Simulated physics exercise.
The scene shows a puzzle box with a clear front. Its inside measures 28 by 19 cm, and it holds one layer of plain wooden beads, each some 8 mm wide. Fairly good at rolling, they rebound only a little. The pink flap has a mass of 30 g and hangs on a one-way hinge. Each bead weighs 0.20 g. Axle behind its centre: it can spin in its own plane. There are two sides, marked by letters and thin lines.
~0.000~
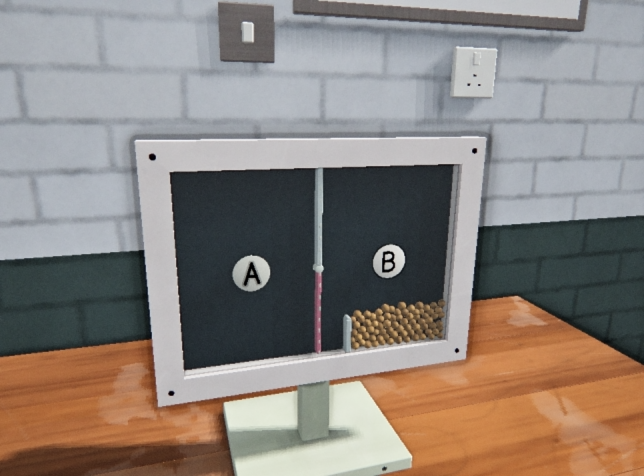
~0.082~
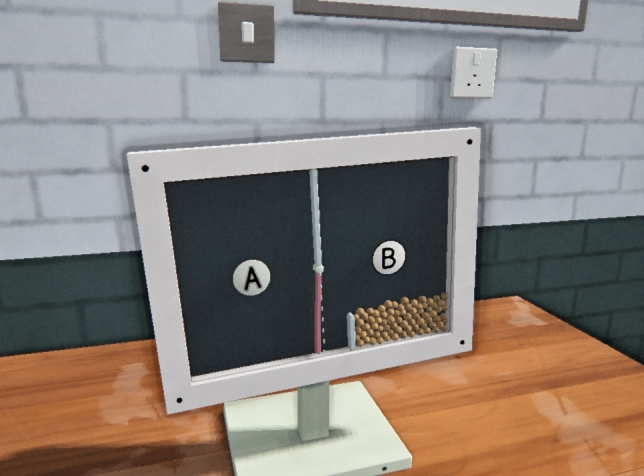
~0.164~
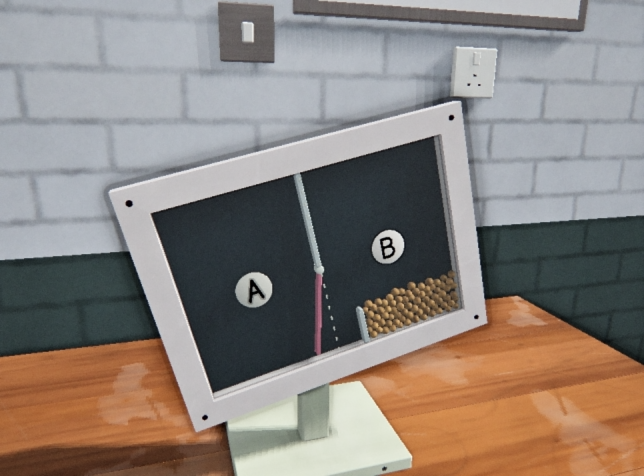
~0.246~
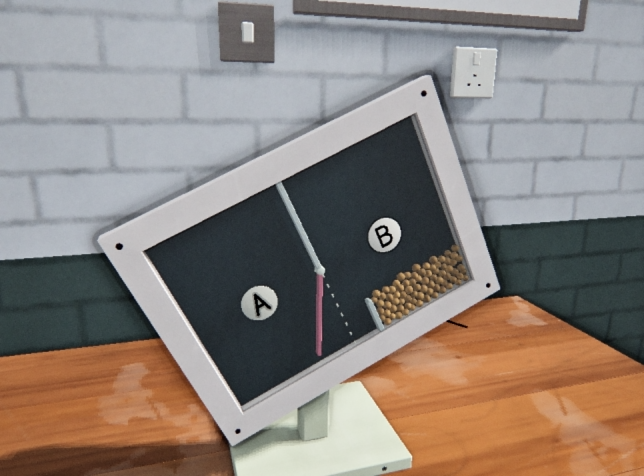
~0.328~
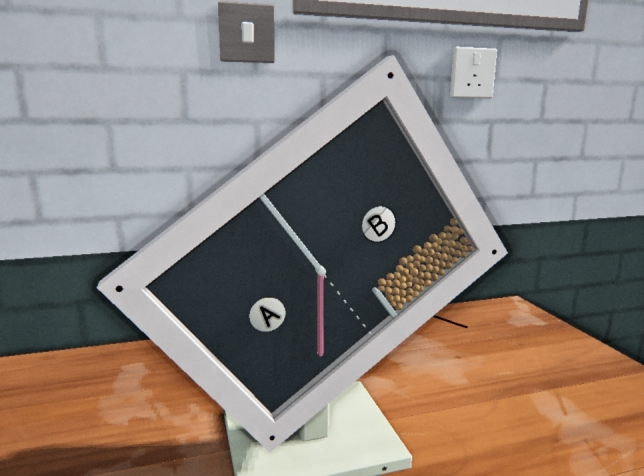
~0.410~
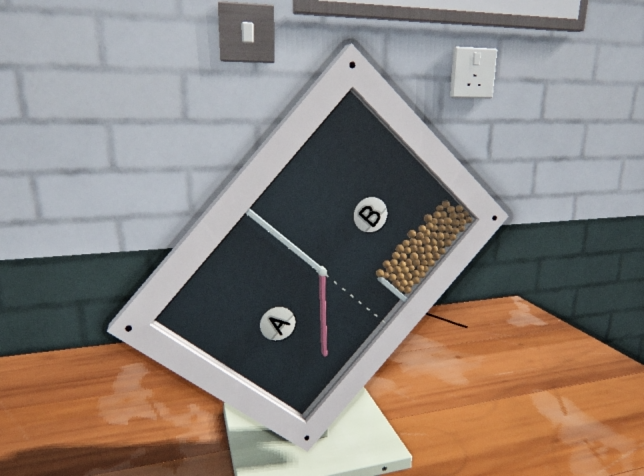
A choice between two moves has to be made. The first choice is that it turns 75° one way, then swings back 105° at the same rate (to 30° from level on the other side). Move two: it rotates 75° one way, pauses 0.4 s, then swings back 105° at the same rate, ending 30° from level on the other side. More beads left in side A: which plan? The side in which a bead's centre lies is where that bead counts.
Second.
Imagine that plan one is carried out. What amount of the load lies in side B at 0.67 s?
Roughly 90 per cent of it.
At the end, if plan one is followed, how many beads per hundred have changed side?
Roughly 60 per cent.
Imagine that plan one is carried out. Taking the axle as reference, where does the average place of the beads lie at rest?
It lies close to 4 centimetres left and 8 centimetres below.
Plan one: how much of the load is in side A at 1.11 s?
I'd say some 60 in a hundred.
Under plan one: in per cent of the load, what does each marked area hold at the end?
Reading: Side A = 60; side B = 40.
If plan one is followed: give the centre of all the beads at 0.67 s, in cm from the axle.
Position estimate: Right 8 cm, above 3 cm.
Plan one. After 0.67 s, it stands 75° anticlockwise; the beads' middle is 8 cm right of and 3 cm above the centre; A 10 %, B 90 %; pink flap open 46°.
After 1.11 s, it stands 23° anticlockwise; the beads' middle is in line with and 9 cm below the centre; A 60 %, B 40 %; pink flap open 33°.
After 1.56 s, it stands 30° clockwise; the beads' middle is 5 cm left of and 7 cm below the centre; A 60 %, B 40 %; pink flap shut.
Settled by 2.1 s, it stands 30° clockwise; A 60 %, B 40 %; pink flap shut.
Plan two would end with A 70 %, B 30 %.
